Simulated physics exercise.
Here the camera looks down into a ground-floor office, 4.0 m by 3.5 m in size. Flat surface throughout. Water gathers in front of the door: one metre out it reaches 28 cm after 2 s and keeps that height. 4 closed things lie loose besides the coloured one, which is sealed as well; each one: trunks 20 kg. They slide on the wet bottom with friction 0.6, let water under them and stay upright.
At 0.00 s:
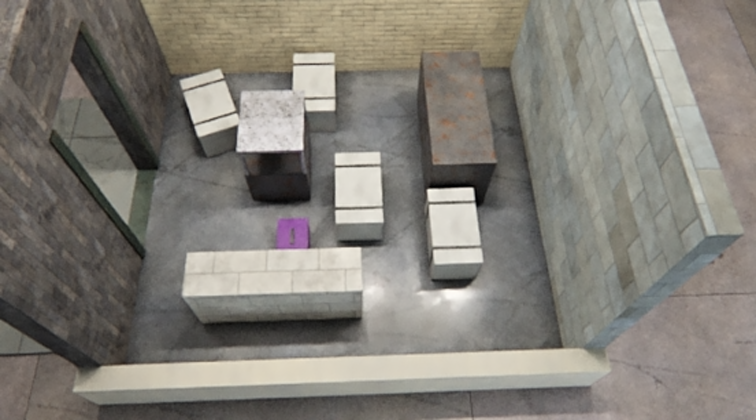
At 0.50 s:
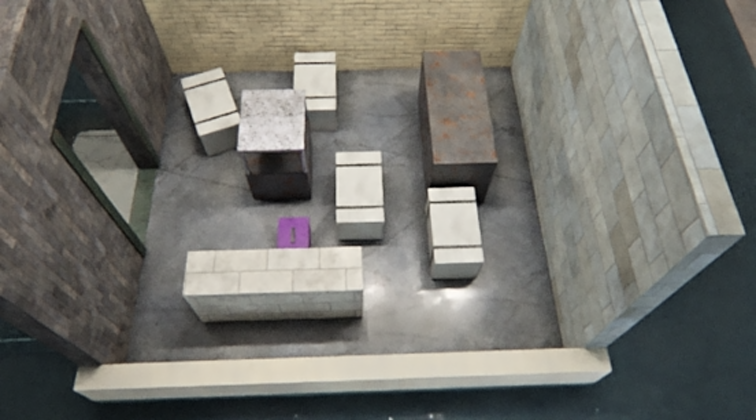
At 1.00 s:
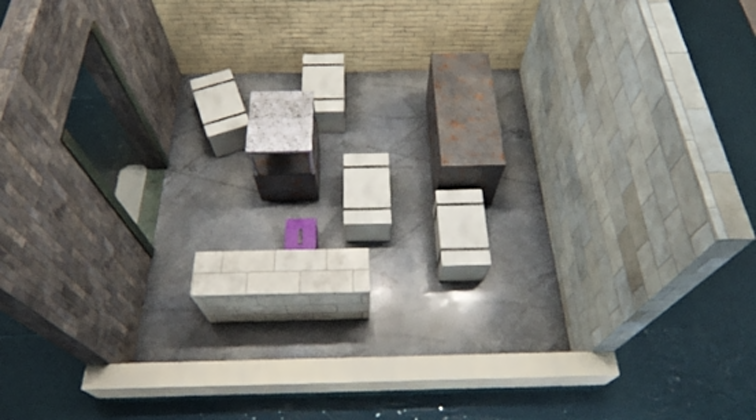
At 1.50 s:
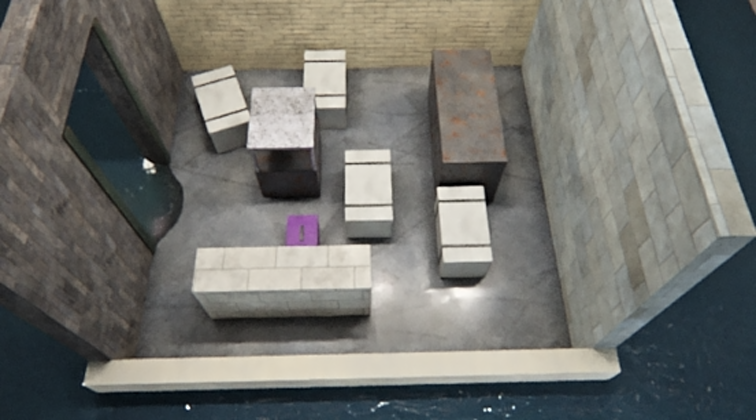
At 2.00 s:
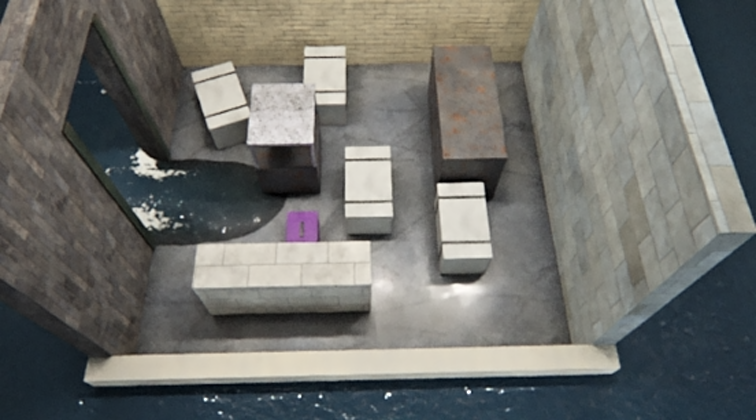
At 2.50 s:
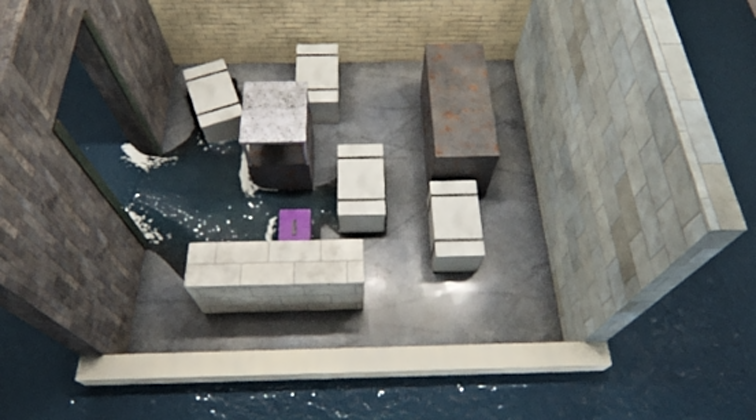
Dark water surrounds a small roofless ground-floor office with a grey floor, seen from high above by a camera that shifts only slightly. A small purple tote sits behind a low pale block wall, among white boxes, a speckled-topped dark block and a rusty brown block. Water rises outside, then pours through the left doorway and spreads across the floor around the tote, while the objects stay put.
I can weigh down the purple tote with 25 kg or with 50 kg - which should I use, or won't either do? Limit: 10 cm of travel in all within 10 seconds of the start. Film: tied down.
Go with the heavier one.
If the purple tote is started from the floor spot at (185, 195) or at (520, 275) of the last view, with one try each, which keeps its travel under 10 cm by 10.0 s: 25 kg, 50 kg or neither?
For the first spot only the heavier suffices, for the second the lighter suffices.
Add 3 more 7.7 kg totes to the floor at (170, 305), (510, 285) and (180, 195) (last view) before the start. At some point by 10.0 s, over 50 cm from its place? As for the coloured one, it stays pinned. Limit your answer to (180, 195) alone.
The shift ends up above the mark.
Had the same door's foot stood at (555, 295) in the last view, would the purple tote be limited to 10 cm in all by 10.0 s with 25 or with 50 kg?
So the light mass does it.
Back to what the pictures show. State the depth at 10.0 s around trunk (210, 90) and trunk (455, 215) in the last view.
First roughly 15 cm, second roughly 19 cm.
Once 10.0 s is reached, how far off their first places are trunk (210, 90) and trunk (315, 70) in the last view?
In turn: 30 cm, 50 cm.
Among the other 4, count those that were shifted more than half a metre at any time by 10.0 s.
Total: 3.
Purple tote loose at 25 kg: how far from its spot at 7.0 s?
Shift: Roughly 80 cm.
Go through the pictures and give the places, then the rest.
The first picture shows the purple tote at (292, 237) rests on the ground; 0.0 m2 under water; 0 of 5 have shifted.
The second picture shows the purple tote at (293, 236) rests on the ground; 0.0 m2 under water; 0 of 5 have shifted.
The third picture shows the purple tote at (300, 237) rests on the ground; water covers 0.0 m2; 0 of 5 have shifted.
The fourth picture shows the purple tote at (302, 233) rests on the ground; water covers 0.1 m2; 0 of 5 have shifted.
The fifth picture shows the purple tote at (302, 230), on the bottom; 1.0 m2 under water; 0 of 5 have shifted.
The sixth picture shows the purple tote at (295, 228), on the bottom; 2.2 m2 under water; 0 of 5 have shifted.
After 3.5 s the purple tote would be 38 cm from its start with 25 kg and 0 cm from its start with 50 kg; 14 cm of water round it then.
After 4.5 s the purple tote would be 74 cm from its start with 25 kg and 0 cm from its start with 50 kg; 11 cm of water round it then.
After 7.0 s the purple tote would be 76 cm from its start with 25 kg and 0 cm from its start with 50 kg; 14 cm of water round it then.
After 10.0 s the purple tote would be 83 cm from its start with 25 kg and 0 cm from its start with 50 kg; 15 cm of water round it then.
